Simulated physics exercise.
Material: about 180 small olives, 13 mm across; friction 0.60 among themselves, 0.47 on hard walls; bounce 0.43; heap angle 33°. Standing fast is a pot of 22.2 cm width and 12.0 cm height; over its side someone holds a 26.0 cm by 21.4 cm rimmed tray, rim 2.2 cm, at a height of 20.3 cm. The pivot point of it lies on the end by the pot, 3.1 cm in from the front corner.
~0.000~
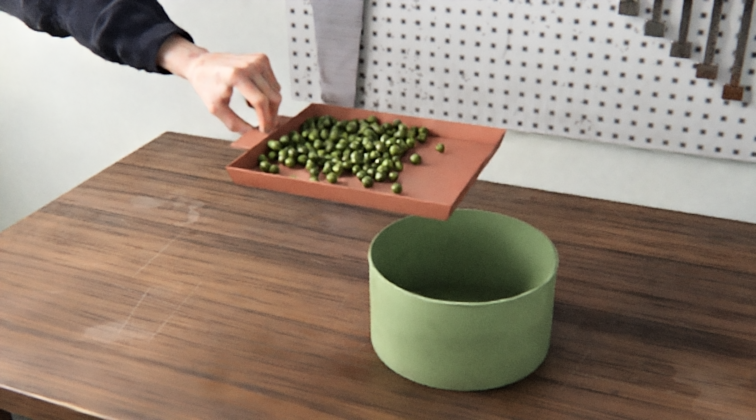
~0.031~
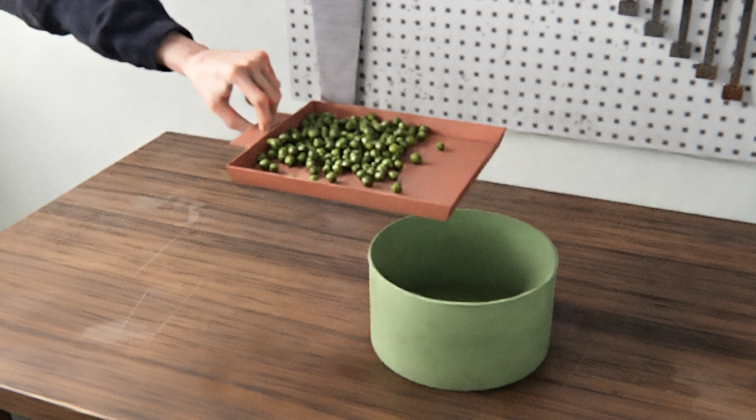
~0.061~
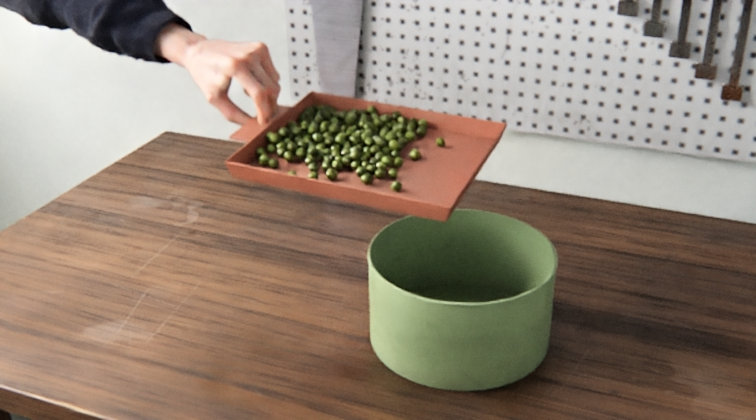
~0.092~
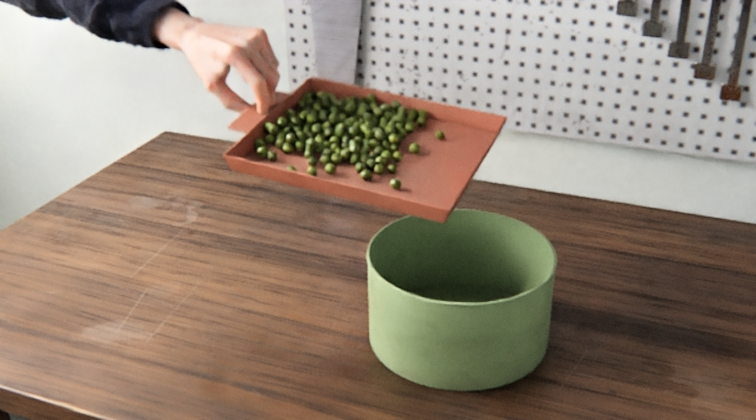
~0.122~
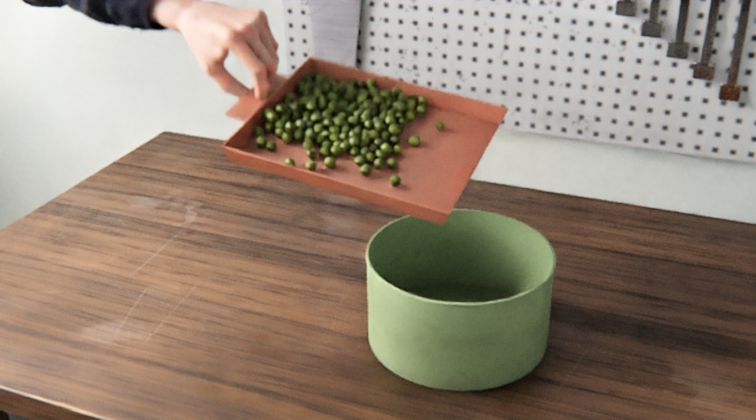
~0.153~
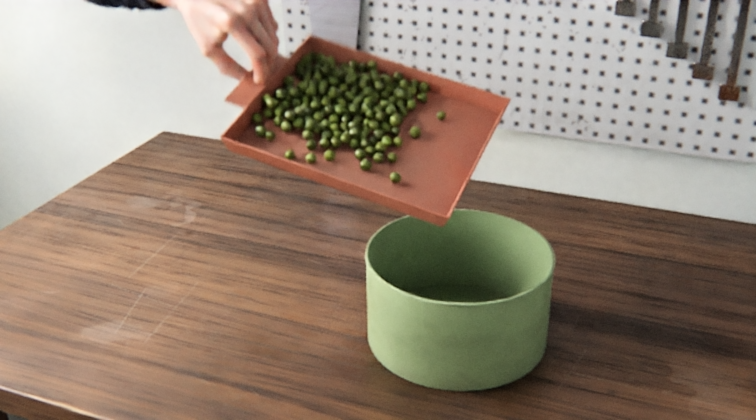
Above a green pot on a wooden table, a hand tilts a tray of olives.
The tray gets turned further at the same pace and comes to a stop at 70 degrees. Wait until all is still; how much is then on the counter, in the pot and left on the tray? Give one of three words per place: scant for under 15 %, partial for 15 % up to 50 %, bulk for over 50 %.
Result: Counter: I predict upwards of half of the load; pot: I predict a token amount of the load; tray: I predict a token amount of the load.
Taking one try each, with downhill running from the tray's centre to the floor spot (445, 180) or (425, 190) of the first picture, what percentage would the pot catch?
25 and 10 %.
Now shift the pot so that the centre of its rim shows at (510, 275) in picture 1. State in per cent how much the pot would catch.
I'd expect near 30 per cent.
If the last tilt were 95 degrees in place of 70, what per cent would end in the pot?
It would be near 10 per cent.
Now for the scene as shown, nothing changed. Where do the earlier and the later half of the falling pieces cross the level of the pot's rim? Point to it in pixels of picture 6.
Early: About (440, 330); late: About (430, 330).
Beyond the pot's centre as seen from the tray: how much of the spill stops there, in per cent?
About 90 %.
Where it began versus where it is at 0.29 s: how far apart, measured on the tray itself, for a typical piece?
Displacement on the tray: About 1 cm.
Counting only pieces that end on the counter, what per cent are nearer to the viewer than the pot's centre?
Roughly 100 per cent.
After 0.29 s, tilt 47 degrees; the tray holds 100 %, the pot 0 %.
After 0.38 s, tilt 64 degrees; the tray holds 100 %, the pot 0 %.
Then, at 0.61 s, tilt 70 degrees; the tray holds 15 %, the pot 5 %.
In the end, at 1.7 s, counter 85 %, pot 5 %, tray 10 %.
